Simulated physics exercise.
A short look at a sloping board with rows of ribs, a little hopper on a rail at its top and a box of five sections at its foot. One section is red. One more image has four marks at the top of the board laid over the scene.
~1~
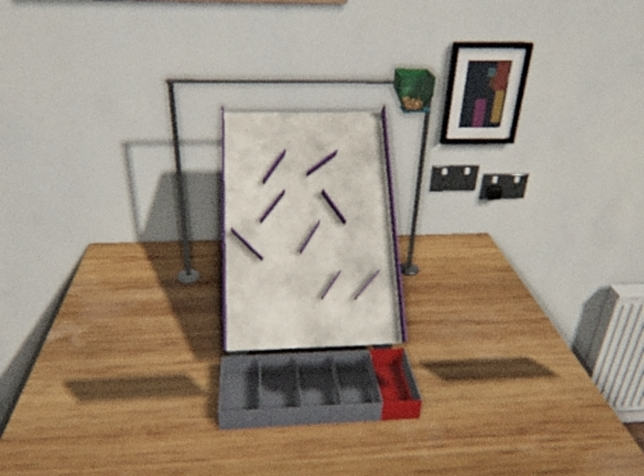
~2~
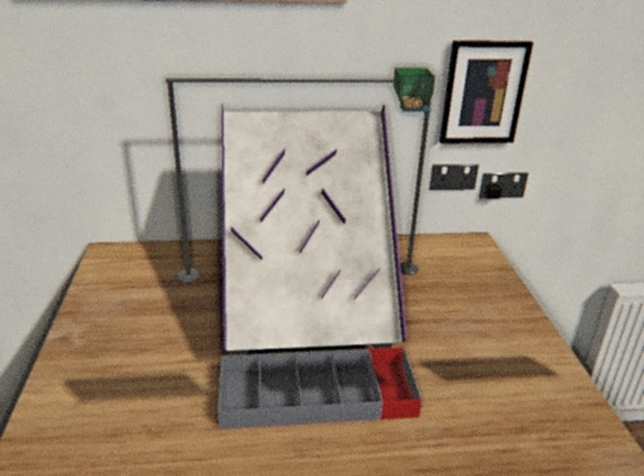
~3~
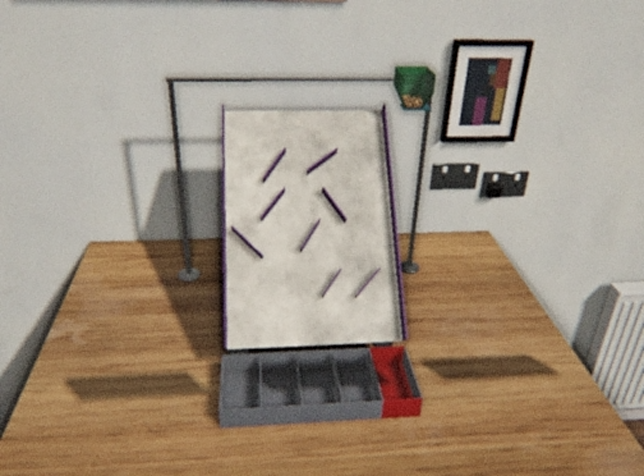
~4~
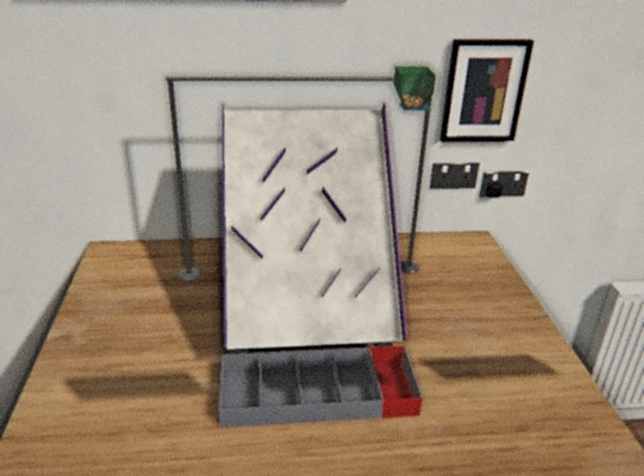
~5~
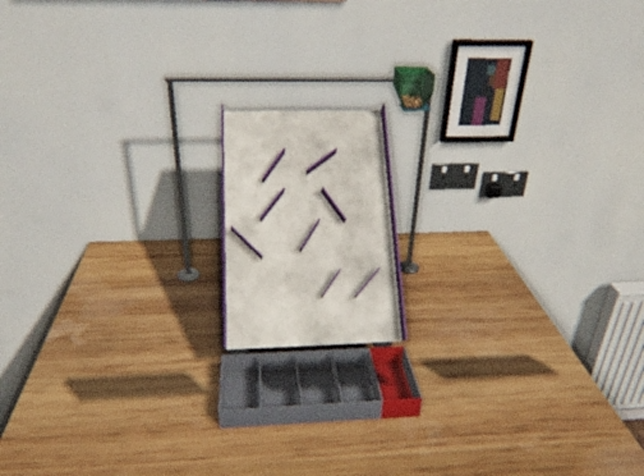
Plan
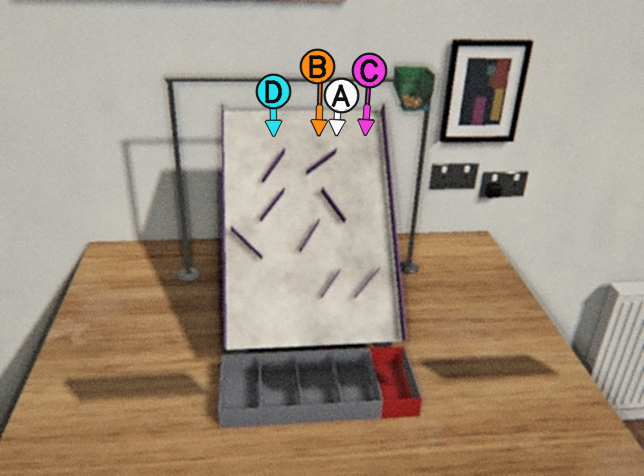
A sloping board with purple-edged ribs stands still above a gray box with one red section.
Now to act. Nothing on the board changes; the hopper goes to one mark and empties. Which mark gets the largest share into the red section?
C.
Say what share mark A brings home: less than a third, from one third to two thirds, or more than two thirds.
It is less than a third.
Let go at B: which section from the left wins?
It is the second one.
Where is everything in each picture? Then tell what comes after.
In the first picture, hopper (412, 102), round wooden beads, door shut.
In the second picture, ribs (263, 179) to (285, 148), (307, 171) to (337, 149), (261, 218) to (284, 188).
In the third picture, ribs (323, 187) to (347, 219), (231, 226) to (263, 256), (301, 249) to (320, 218).
In the fourth picture, ribs (323, 295) to (341, 268), (357, 295) to (380, 267).
In the fifth picture, red section (401, 407), number 5 of 5 from the left.
On the marked copy, mark A meets the board at (336, 129); mark B meets the board at (318, 129); mark C meets the board at (365, 129); mark D meets the board at (273, 130).
If A is chosen, about a tenth in the red section, the larger part in other sections, about a tenth outside the box.
If B is chosen, just a few in the red section, the larger part in other sections, about a tenth outside the box.
If C is chosen, roughly a third in the red section, roughly half in other sections, about a tenth outside the box.
If D is chosen, not one piece in the red section, almost all in other sections, about a tenth outside the box.
